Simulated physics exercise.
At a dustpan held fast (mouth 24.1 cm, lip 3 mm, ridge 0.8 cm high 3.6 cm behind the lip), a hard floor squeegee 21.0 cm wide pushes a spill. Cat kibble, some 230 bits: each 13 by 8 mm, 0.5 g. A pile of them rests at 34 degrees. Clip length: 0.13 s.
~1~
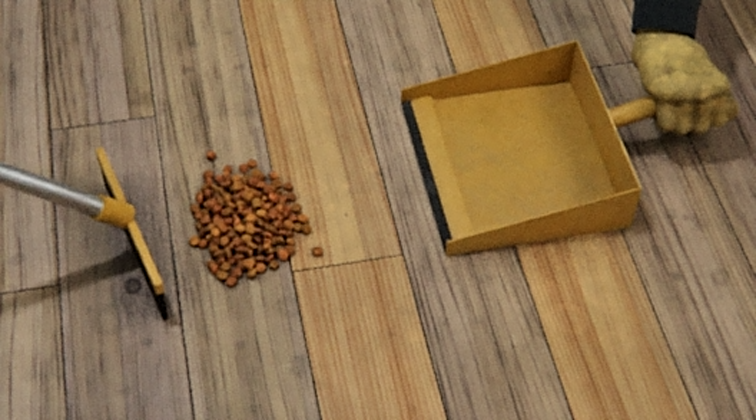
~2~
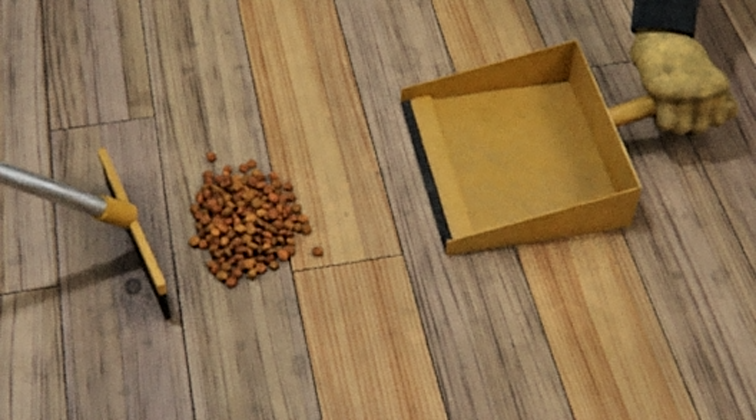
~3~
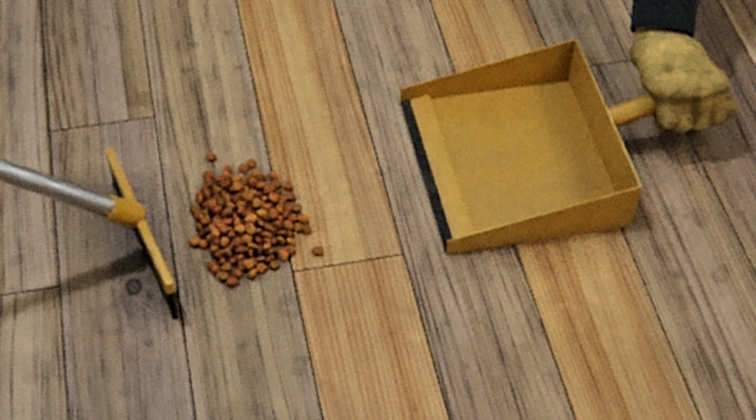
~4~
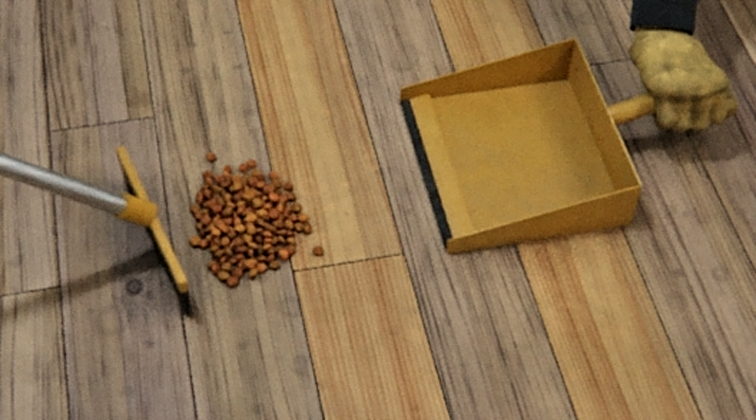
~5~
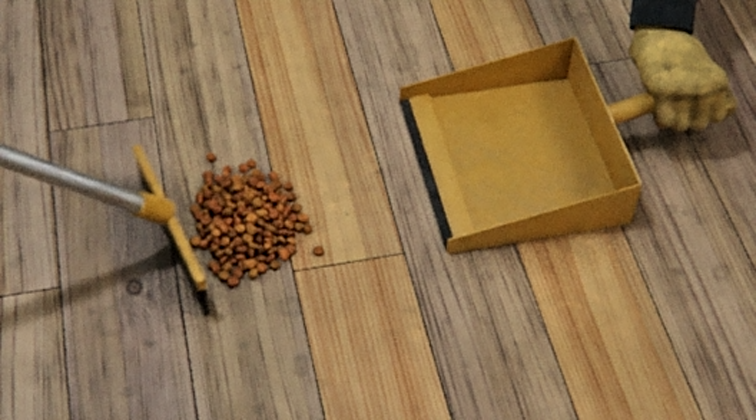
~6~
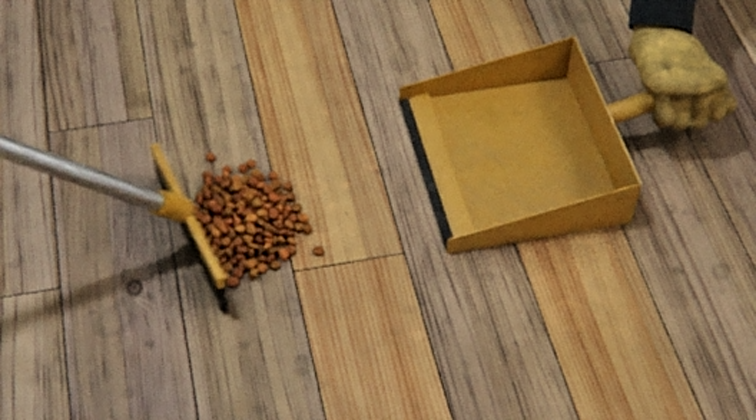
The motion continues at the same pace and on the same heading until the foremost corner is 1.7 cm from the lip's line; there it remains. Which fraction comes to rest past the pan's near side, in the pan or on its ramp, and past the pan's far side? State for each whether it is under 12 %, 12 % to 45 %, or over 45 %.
In the end near side: A minor share; pan: An intermediate share; far side: A minor share.
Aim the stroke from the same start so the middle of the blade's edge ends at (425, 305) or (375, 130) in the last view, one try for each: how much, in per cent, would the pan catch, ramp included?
I'd expect around 0 percent, then around 30 percent.
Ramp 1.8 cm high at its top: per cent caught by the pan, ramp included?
Roughly 20 per cent.
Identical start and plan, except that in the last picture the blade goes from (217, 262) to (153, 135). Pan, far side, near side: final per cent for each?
Pan 40 % / far 15 % / near 5 %.
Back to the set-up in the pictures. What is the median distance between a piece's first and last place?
Median: Approx. 22 cm.
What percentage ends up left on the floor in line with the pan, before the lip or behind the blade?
That works out near 70 percent.
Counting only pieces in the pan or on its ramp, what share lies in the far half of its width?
Some 30 per cent.
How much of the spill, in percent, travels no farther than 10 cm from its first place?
Around 5 in a hundred.
Then, 0.16 s after the last picture, middle of the blade 16 cm from the lip; 0 % over the lip, far side 0 %, near side 0 %.
Then, 0.27 s after the last picture, middle of the blade 7 cm from the lip; 0 % over the lip, far side 0 %, near side 5 %.
Then, 0.51 s after the last picture, middle of the blade 4 cm from the lip; 25 % over the lip, far side 0 %, near side 5 %.
In the end, near side 5 %, pan 25 %, far side 0 %, in front of the lip or behind the blade 70 %.
